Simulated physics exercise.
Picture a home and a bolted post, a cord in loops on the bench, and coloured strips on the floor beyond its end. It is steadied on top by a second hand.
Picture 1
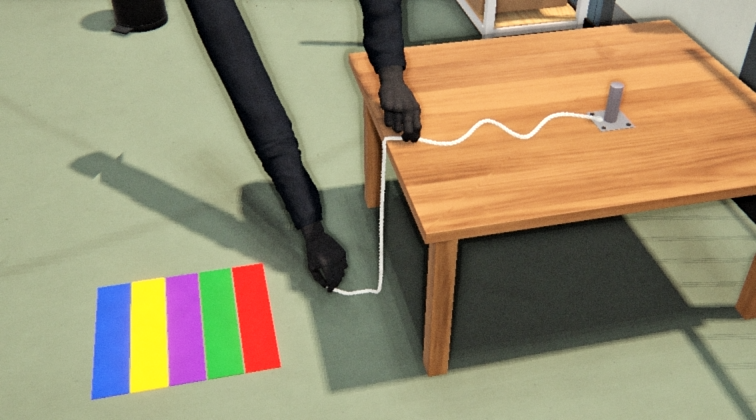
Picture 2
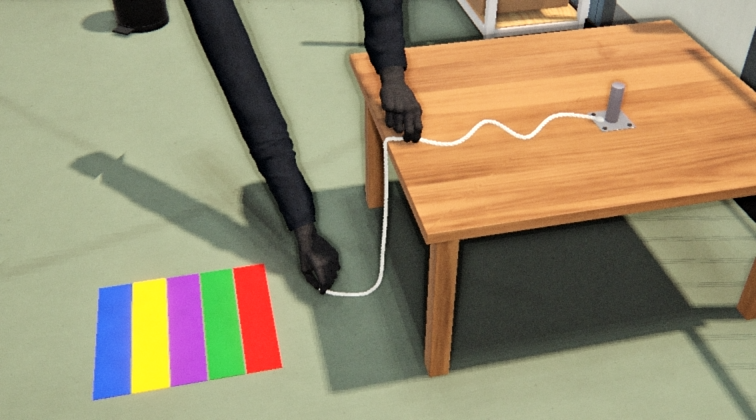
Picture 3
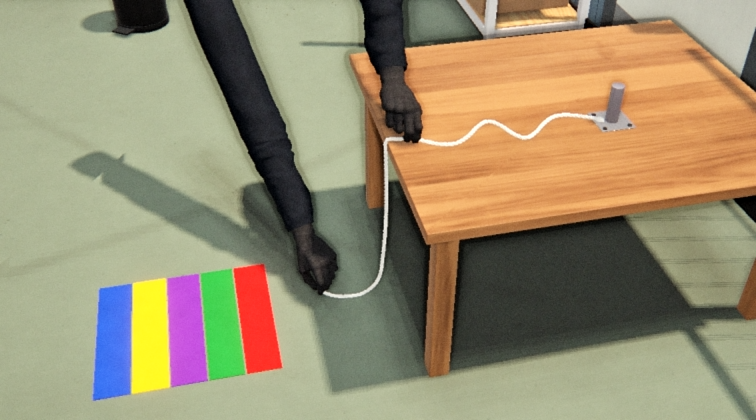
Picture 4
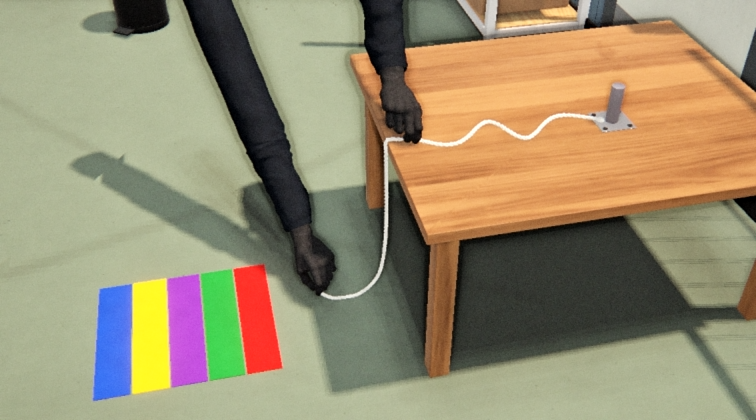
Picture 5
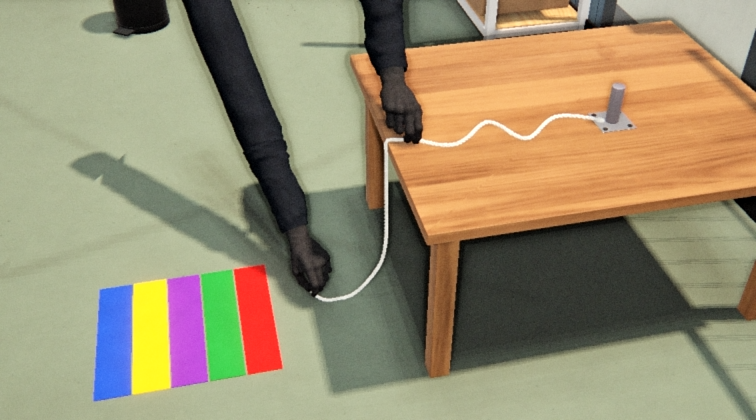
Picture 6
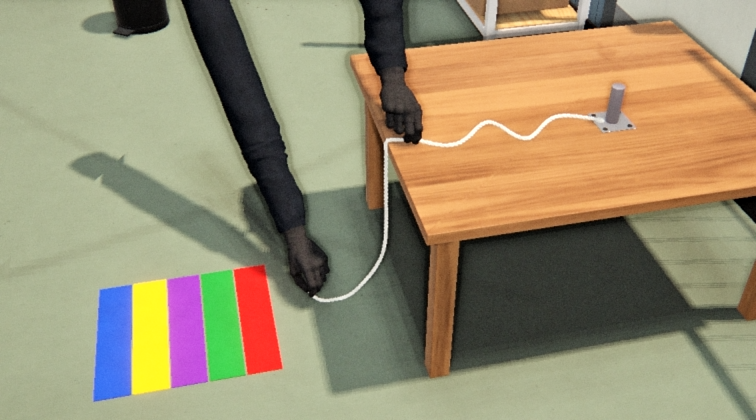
At the start, one dark-gloved hand rests on a white cord at the table's edge while the other holds its end near the floor, right of the coloured strips. The lower hand then shifts slightly left, drawing the hanging cord into a smoother curve, while the wavy stretch on the tabletop barely changes.
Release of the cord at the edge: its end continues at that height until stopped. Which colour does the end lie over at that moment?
It lies over yellow.
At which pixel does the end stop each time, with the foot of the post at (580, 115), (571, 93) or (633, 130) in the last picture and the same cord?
In pixels, the answers are (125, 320), (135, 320) and (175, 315).
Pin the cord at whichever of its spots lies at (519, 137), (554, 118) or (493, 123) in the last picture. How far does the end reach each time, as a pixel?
Going through the tries, I'd expect close to (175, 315), (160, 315) and lastly (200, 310).
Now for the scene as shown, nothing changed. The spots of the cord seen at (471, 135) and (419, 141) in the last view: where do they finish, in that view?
Result - first point (428, 139), second point (372, 159).
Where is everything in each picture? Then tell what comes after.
End (328, 287); red (260, 349); green (224, 355); purple (187, 361); yellow (149, 368); blue (111, 374), in the first picture.
End (320, 289); cord through (564, 115) (507, 130) (454, 144) (386, 154) (385, 221) (380, 279), in the second picture.
End (318, 290), in the third picture.
End (316, 290); cord through (564, 115) (508, 131) (454, 144) (386, 154) (386, 222) (376, 279), in the fourth picture.
End (312, 291), in the fifth picture.
End (309, 292); cord through (564, 116) (508, 131) (454, 145) (386, 155) (386, 223) (367, 278), in the sixth picture.
Soon after, end near (220, 306); over green.
After that, end near (177, 313); over purple.
At the stop, end near (152, 317); over yellow. The end stops over the yellow strip.
